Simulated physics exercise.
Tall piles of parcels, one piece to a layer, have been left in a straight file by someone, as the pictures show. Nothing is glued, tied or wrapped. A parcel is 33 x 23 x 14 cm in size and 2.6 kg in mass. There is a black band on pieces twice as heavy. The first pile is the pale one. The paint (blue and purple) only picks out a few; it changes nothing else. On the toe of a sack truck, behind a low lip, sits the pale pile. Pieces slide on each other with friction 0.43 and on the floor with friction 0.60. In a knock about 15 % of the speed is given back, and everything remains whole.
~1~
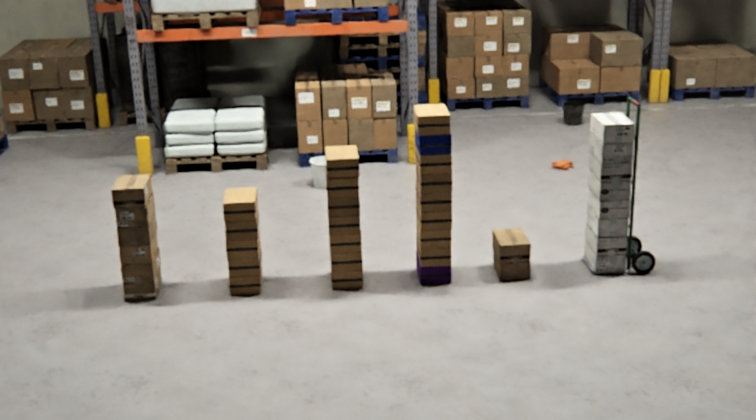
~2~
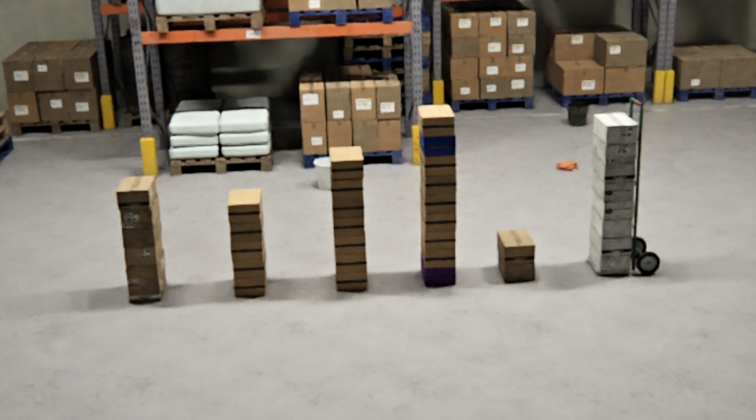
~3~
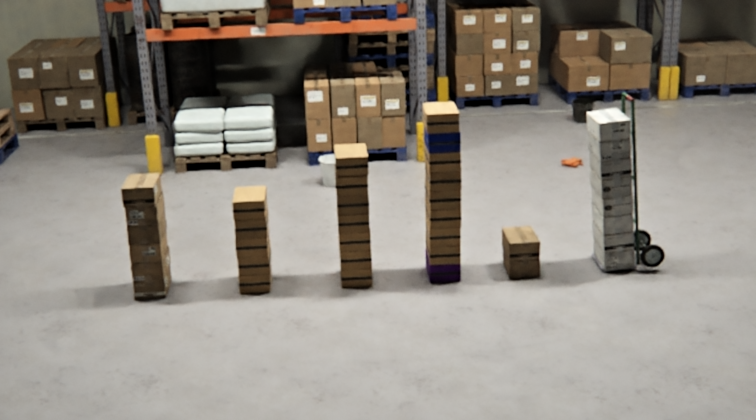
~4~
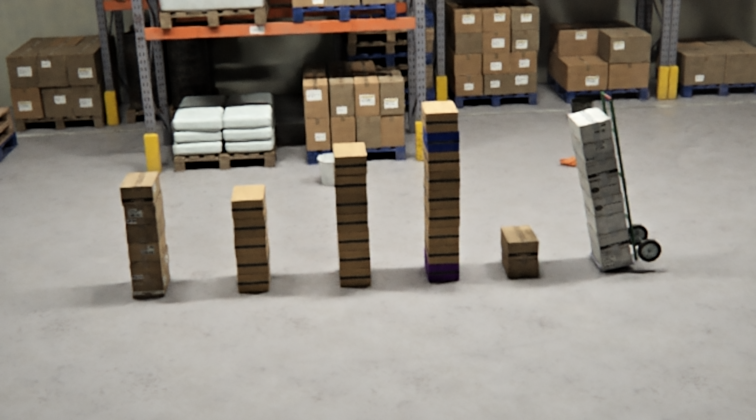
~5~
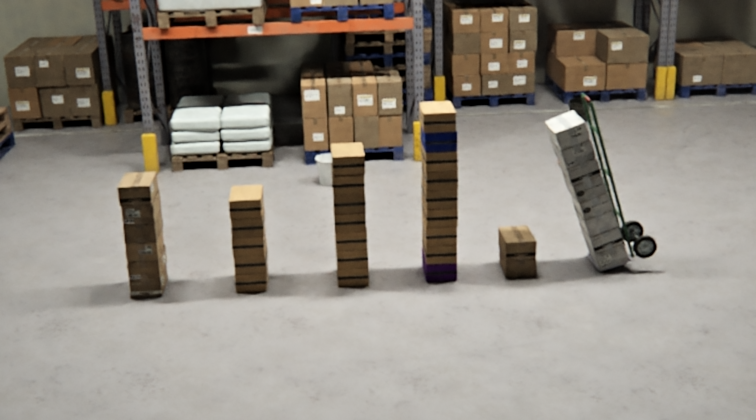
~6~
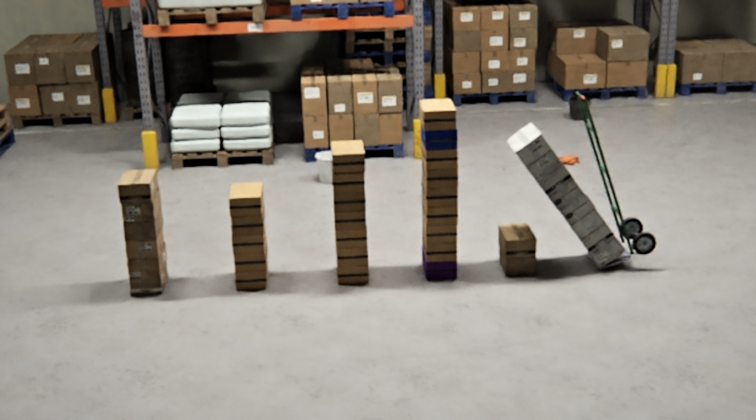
The footage shows a row of parcel piles in a warehouse, the pale one on a sack truck at the right; the truck tilts leftward, and the pale pile leans with it, then further, separating from the truck's frame.
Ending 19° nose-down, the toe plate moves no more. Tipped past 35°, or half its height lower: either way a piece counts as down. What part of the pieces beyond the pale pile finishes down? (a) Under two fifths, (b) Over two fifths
The answer is a.
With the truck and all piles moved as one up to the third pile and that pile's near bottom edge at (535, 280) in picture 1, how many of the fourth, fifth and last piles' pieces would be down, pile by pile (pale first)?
Then fourth 0, fifth 0, last 0.
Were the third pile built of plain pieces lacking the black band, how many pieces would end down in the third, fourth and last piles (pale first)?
Third 0, fourth 0, last 0.
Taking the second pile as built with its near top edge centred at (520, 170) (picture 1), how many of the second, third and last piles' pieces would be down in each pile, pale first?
The tally would be second 6, then third 9, then last 5.
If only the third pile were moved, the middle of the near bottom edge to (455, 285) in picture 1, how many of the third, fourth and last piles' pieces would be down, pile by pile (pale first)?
Pile tally - third: 0, fourth: 0, last: 0.
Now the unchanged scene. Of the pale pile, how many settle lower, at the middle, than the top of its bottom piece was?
4.
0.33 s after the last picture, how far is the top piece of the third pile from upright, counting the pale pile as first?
The top piece is tilted around 0°.
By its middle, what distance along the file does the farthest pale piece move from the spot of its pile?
Around 105 centimetres.
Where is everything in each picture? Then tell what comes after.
In the first frame (places mark the middle of the side facing us), truck frame (637, 140) 0° forward; blue parcel (436, 145); purple parcel (436, 276); the rest undisturbed.
Truck frame (640, 140) 1° forward; blue parcel (440, 146), in the second frame.
Truck frame (634, 135) 5° forward, top of the pale pile leaning 5°; blue parcel (445, 143); the rest undisturbed, in the third frame.
Truck frame (616, 133) 12° forward, top of the pale pile leaning 12°; blue parcel (444, 142); the rest undisturbed, in the fourth frame.
Truck frame (600, 134) 17° forward, top of the pale pile leaning 20°; blue parcel (441, 143); the rest undisturbed, in the fifth frame.
Truck frame (595, 133) 19° forward, top of the pale pile leaning 36°; blue parcel (442, 140); purple parcel (442, 271); the rest undisturbed, in the sixth frame.
Then, 0.13 s after the last picture, 8 of the pale pile down; none of the 29 other parcels down.
Then, 0.33 s after the last picture, 8 of the pale pile down; none of the 29 other parcels down, 5 disturbed.
At rest, 7 of the pale pile down; none of the 29 other parcels down, 7 disturbed; blue parcel shifted 13 mm; purple parcel unmoved. That is 0 per cent. As the last picture would show them, middles, blue parcel near (437, 134), purple parcel near (439, 262).
